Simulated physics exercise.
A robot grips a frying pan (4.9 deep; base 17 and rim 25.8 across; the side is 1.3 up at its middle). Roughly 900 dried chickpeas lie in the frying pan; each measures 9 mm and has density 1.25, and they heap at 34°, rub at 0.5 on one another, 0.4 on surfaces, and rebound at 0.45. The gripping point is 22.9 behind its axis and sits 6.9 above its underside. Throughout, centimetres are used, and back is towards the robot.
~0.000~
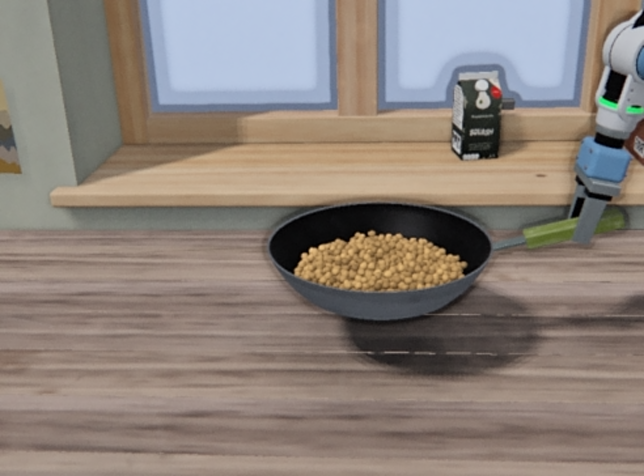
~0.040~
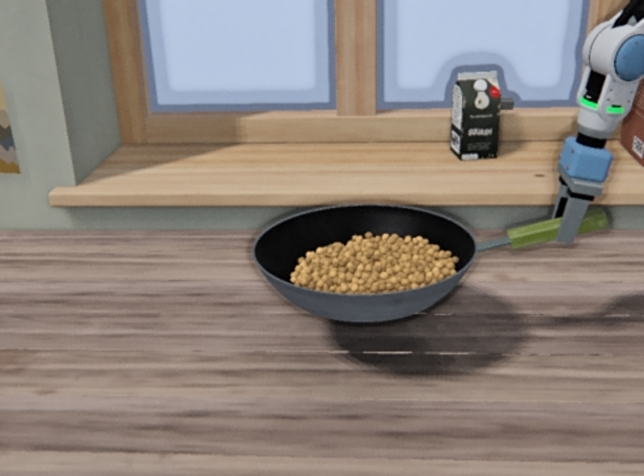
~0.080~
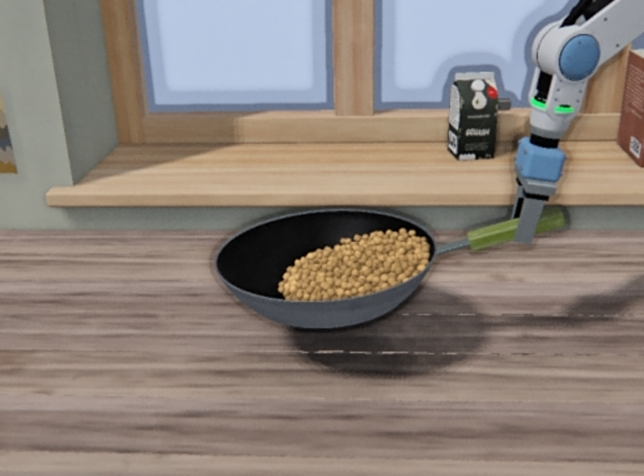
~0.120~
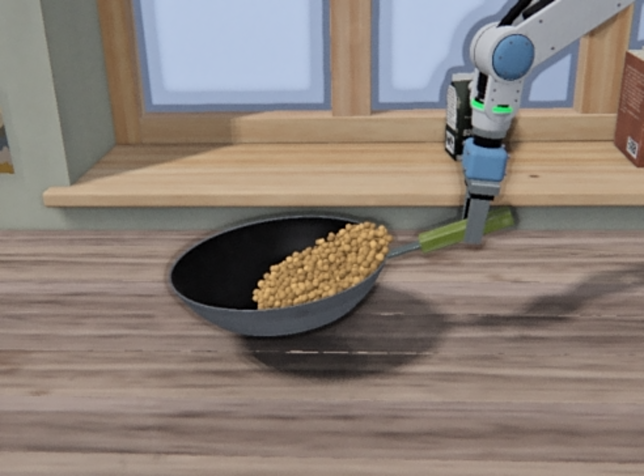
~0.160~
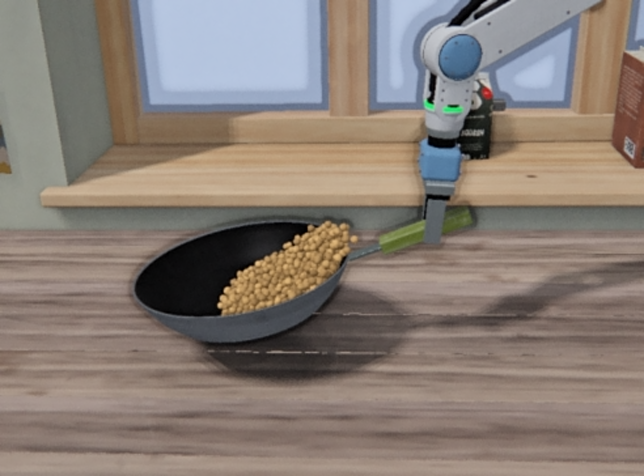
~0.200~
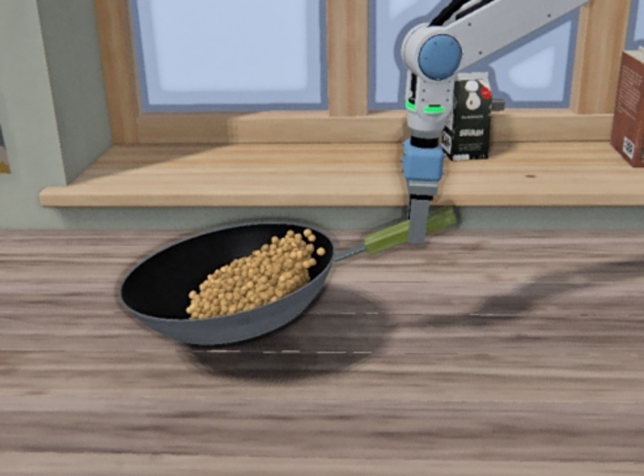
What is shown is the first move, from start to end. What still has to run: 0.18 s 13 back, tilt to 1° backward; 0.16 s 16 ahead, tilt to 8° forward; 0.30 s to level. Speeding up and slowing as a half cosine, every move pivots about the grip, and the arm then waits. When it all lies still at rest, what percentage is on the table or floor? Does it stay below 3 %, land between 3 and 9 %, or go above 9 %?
It goes above 9 %.
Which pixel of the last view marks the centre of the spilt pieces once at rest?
The centre sits at roughly (390, 355).
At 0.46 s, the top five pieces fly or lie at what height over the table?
I'd say close to 31 cm on average.
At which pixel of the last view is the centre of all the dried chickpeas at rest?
Centre at rest, last frame: Approx. (190, 274) px.
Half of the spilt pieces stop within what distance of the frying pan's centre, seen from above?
26 cm or so.
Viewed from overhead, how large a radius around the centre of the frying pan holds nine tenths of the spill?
About 45 cm.
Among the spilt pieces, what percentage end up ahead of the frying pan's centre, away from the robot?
Around 0 per cent.
After 0.46 s, tilted 3° forward, highest piece 32 above the table; 704 in the frying pan, 196 in flight or on a rim.
After 0.71 s, tilted 3° forward, highest piece 17 above the table; 739 in the frying pan, 138 on the table or floor, 23 in flight or on a rim.
After 1.04 s, level, highest piece 14 above the table; 739 in the frying pan, 161 on the table or floor.
After 2.09 s, level, highest piece 14 above the table; 739 in the frying pan, 161 on the table or floor.
At rest, 739 in the frying pan, 161 on the table or floor. That is 18 % on the table or floor.
